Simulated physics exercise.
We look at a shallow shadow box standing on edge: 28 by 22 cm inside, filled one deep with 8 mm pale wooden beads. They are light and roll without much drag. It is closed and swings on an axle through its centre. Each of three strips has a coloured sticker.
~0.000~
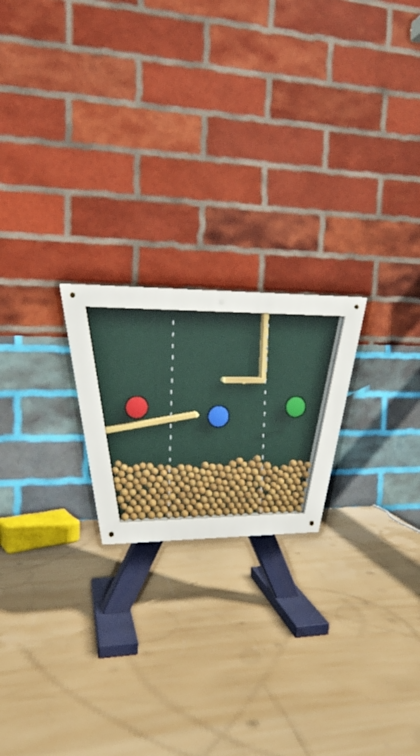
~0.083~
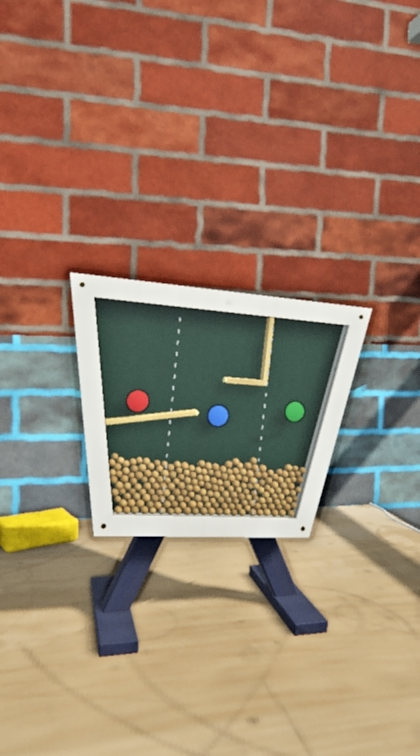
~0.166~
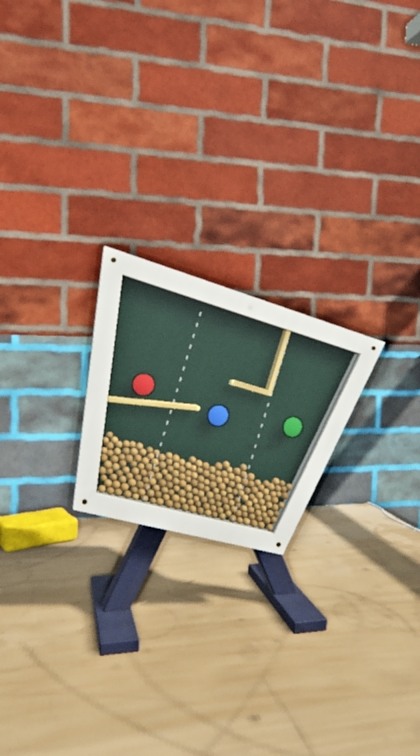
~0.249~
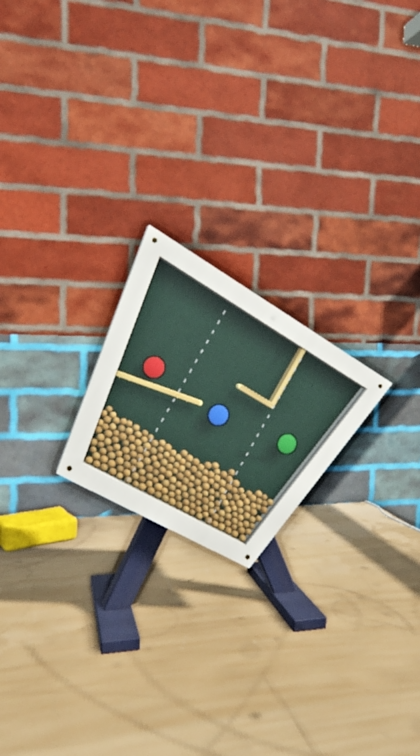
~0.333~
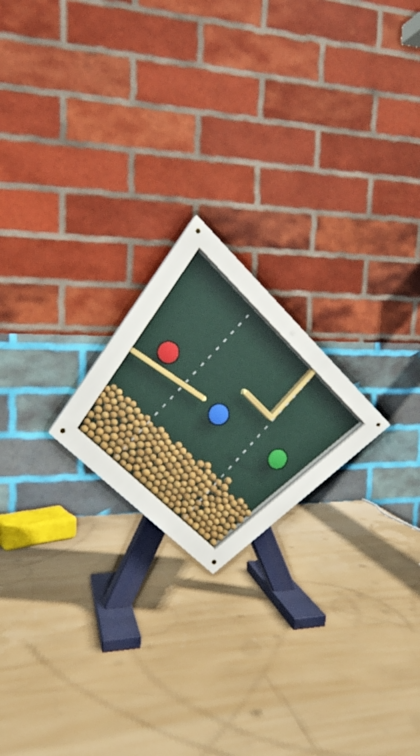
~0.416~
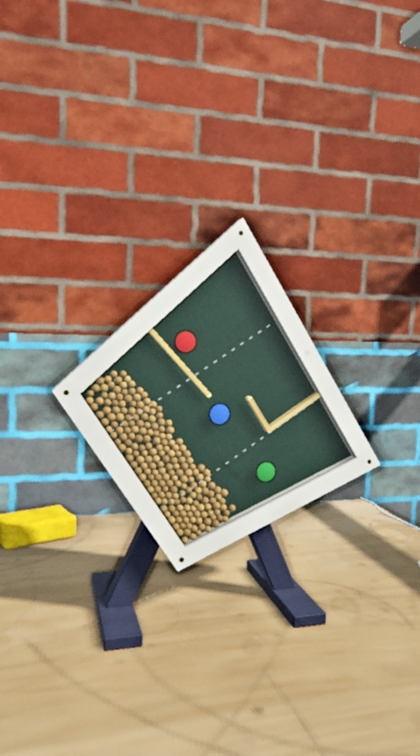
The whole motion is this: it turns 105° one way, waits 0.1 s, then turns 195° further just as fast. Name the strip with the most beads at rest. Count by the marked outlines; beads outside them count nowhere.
It is red.
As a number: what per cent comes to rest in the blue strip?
About 15 per cent.
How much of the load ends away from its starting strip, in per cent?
Some 75 per cent.
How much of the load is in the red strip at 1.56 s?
Roughly 0 per cent.
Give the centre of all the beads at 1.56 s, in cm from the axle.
Some 9 cm left and 1 cm below.
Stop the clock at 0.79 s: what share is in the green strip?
Some 90 per cent.
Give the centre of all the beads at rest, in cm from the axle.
Some 3 cm left and 8 cm below.
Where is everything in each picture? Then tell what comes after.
The first frame shows level; about 210 beads; load centre (214, 489); top bead (257, 459); red (137, 407), blue (219, 416), green (296, 407).
The second frame shows turned 4° clockwise; load centre (209, 488); top bead (115, 457).
The third frame shows turned 16° clockwise; load centre (195, 485); top bead (109, 435); wall ends (197, 408), (232, 382).
The fourth frame shows turned 29° clockwise; load centre (180, 479); top bead (109, 409).
The fifth frame shows turned 43° clockwise; load centre (168, 469); top bead (113, 388).
The sixth frame shows turned 56° clockwise; load centre (162, 461); top bead (123, 374); red (186, 342), blue (220, 414), green (266, 472).
By 0.79 s, it stands 105° clockwise; the beads' middle is 3 cm left of and 8 cm below the centre; blue 10 %, green 90 %.
By 1.56 s, it has come round 202° clockwise; the beads' middle is 9 cm left of and 1 cm below the centre; blue 20 %, green 80 %.
By 2.23 s, it has come round 300° clockwise; the beads' middle is 3 cm left of and 3 cm below the centre; red 65 %, blue 10 %, green 25 %.
Settled by 3.0 s, it has come round 300° clockwise; red 85 %, blue 15 %, green 0 %.
